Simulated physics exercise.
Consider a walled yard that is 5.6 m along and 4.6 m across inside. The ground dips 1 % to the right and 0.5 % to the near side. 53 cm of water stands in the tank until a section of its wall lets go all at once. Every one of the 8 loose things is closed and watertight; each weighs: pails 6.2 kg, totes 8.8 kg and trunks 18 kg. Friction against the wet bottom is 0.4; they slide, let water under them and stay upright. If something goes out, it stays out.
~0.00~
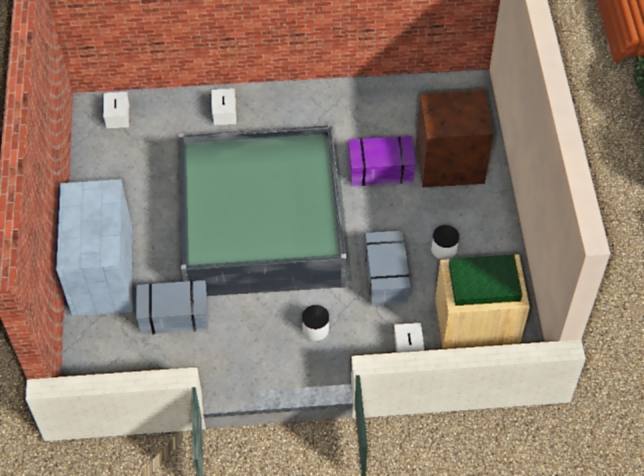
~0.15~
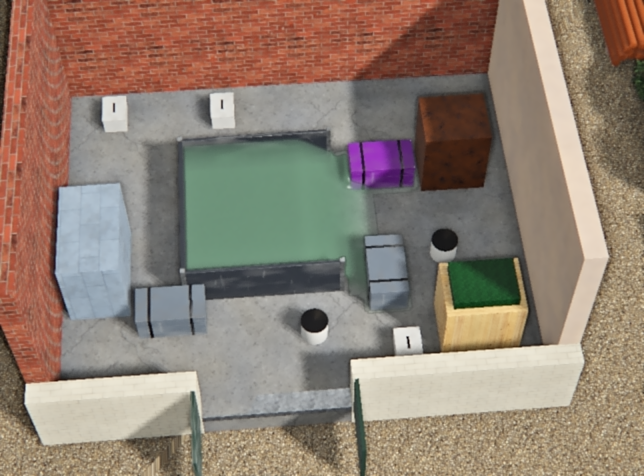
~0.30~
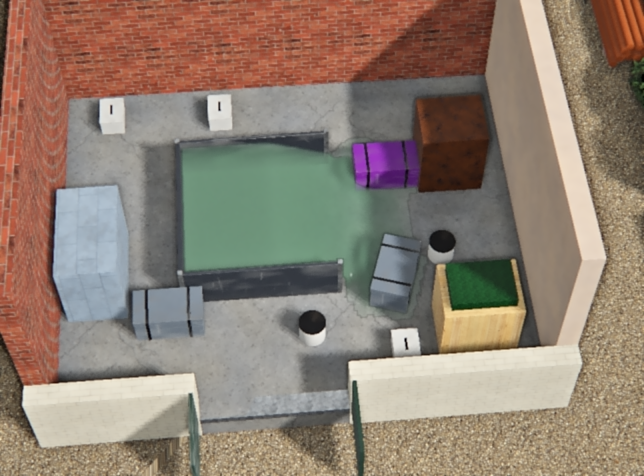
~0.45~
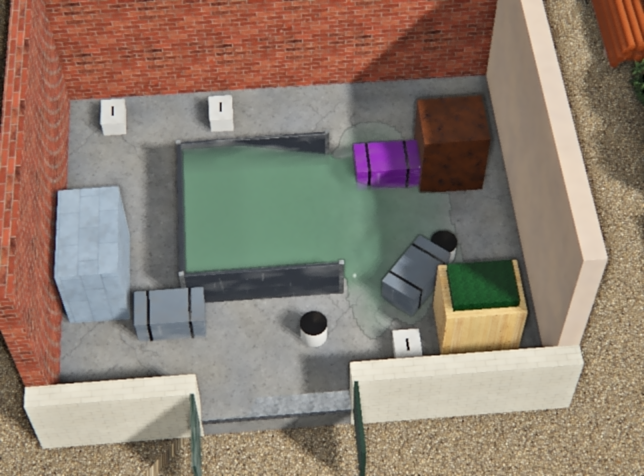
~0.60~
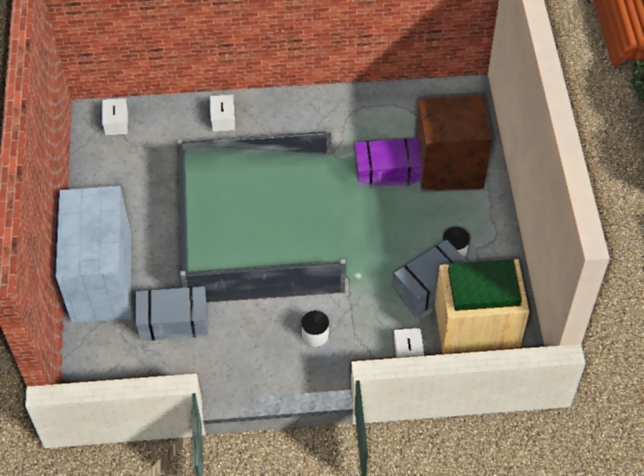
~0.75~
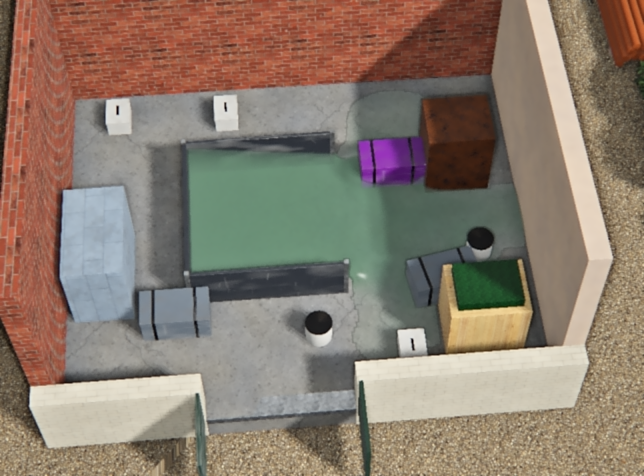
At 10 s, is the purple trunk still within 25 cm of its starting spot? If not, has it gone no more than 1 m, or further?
No, it has gone further than 1 m.
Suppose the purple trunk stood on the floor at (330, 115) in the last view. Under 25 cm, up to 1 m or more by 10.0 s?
Put there, it wanders off a long way.
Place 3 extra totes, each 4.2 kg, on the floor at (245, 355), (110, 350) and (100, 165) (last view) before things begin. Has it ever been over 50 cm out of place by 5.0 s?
Respectively: Greater, smaller, smaller.
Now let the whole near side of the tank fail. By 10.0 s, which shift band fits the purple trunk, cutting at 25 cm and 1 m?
The answer: The purple trunk stays more or less still.
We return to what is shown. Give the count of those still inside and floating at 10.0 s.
Just then, the number is 5.
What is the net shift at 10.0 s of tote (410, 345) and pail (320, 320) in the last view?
Lab note - net shifts in turn: 150 cm; 120 cm.
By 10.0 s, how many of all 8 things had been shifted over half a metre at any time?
It adds up to 8.
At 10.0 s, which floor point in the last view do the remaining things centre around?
Centred roughly on (216, 287).
After 2.0 s the purple trunk is near (382, 98), 0.9 m from its start, aground; 0 of 8 are out; 2 afloat.
After 4.5 s the purple trunk is near (225, 124), 2.1 m from its start, afloat; 0 of 8 are out; 4 afloat.
After 7.0 s the purple trunk is near (107, 189), 3.4 m from its start, afloat; 0 of 8 are out; 5 afloat.
After 10.0 s the purple trunk is near (147, 204), 3.0 m from its start, afloat; 0 of 8 are out; 5 afloat.
